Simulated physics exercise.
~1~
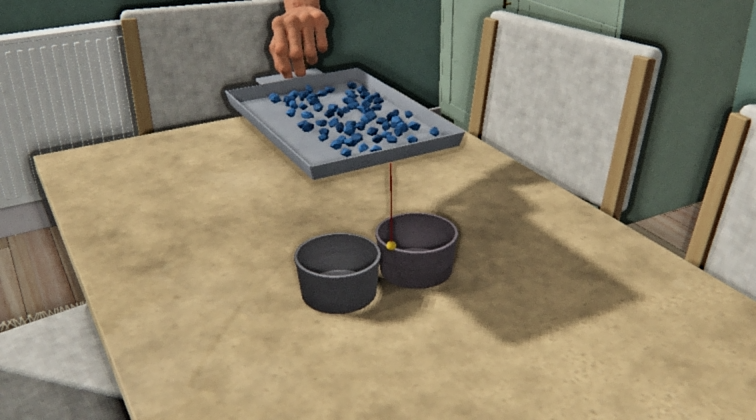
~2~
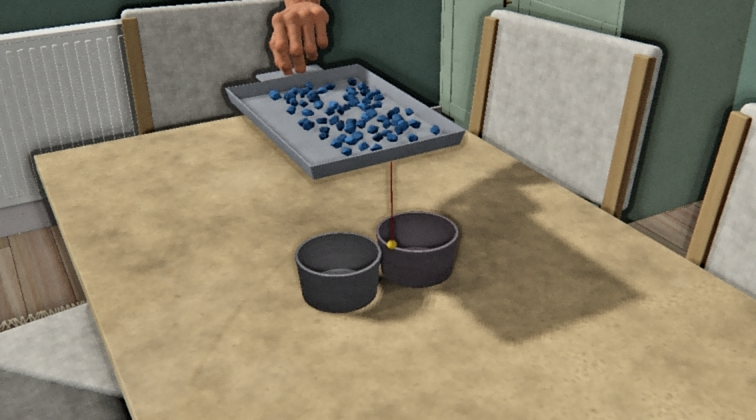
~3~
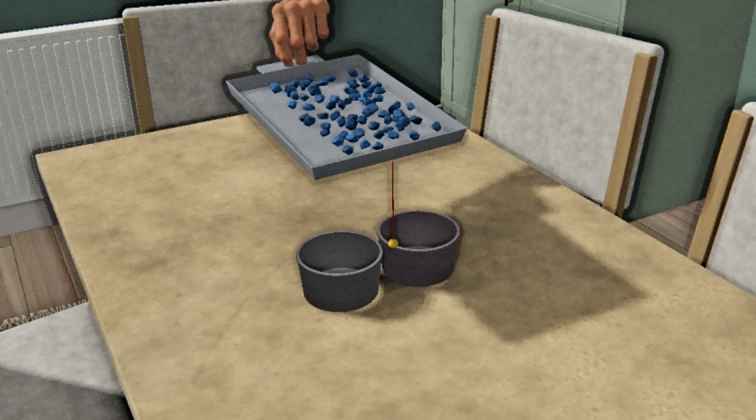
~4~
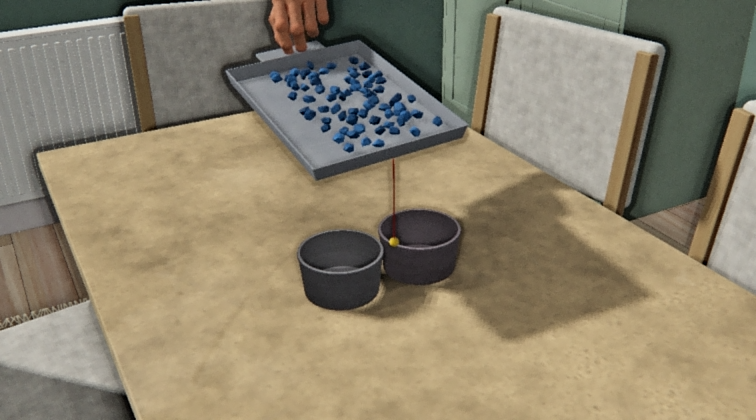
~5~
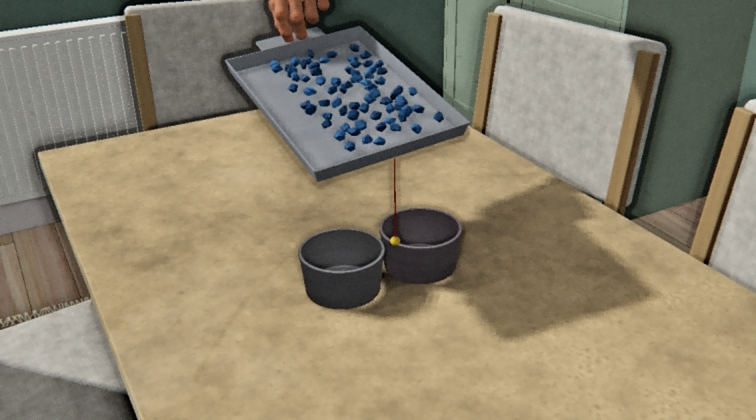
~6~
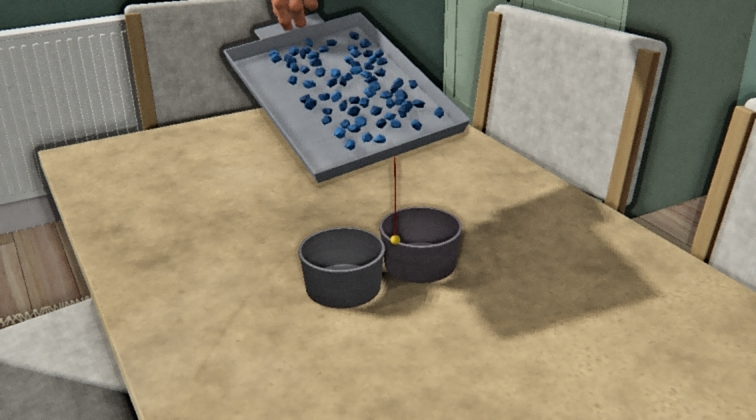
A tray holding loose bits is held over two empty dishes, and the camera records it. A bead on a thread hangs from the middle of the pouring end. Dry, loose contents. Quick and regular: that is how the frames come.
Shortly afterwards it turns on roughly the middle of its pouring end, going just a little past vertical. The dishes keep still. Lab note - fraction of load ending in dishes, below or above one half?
Below one half.
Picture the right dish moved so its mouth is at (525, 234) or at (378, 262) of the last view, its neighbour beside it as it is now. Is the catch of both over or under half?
One: Less than half. Two: Most of it.
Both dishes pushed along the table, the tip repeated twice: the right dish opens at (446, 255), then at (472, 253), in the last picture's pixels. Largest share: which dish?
It comes out as the one to the left in the first try and the one to the left in the second.
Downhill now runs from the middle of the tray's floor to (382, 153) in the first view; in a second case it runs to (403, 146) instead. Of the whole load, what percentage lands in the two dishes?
The first comes to 0 %, while the second comes to 10 %.
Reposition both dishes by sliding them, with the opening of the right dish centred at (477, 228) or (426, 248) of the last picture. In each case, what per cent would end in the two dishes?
Trial 1: 0 percent; trial 2: 80 percent.
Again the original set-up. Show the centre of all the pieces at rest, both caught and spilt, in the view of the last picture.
The centre comes to rest near (348, 327).
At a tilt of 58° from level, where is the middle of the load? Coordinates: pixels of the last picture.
The centre of the load shows up near (341, 155) in the last view.
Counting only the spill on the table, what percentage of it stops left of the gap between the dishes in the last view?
Left fraction: Around 80 per cent.
Shortly afterwards, tray tipped steeply; all but a few on the tray; a little in the air.
Next, tray tipped right over; near two thirds on the tray; near a third outside both.
Some moments later, tray tipped past a quarter turn; near a quarter in the left dish; the bulk outside both.
In the end, tray tipped past a quarter turn; near a quarter in the left dish; none at all in the right dish; the bulk outside both.
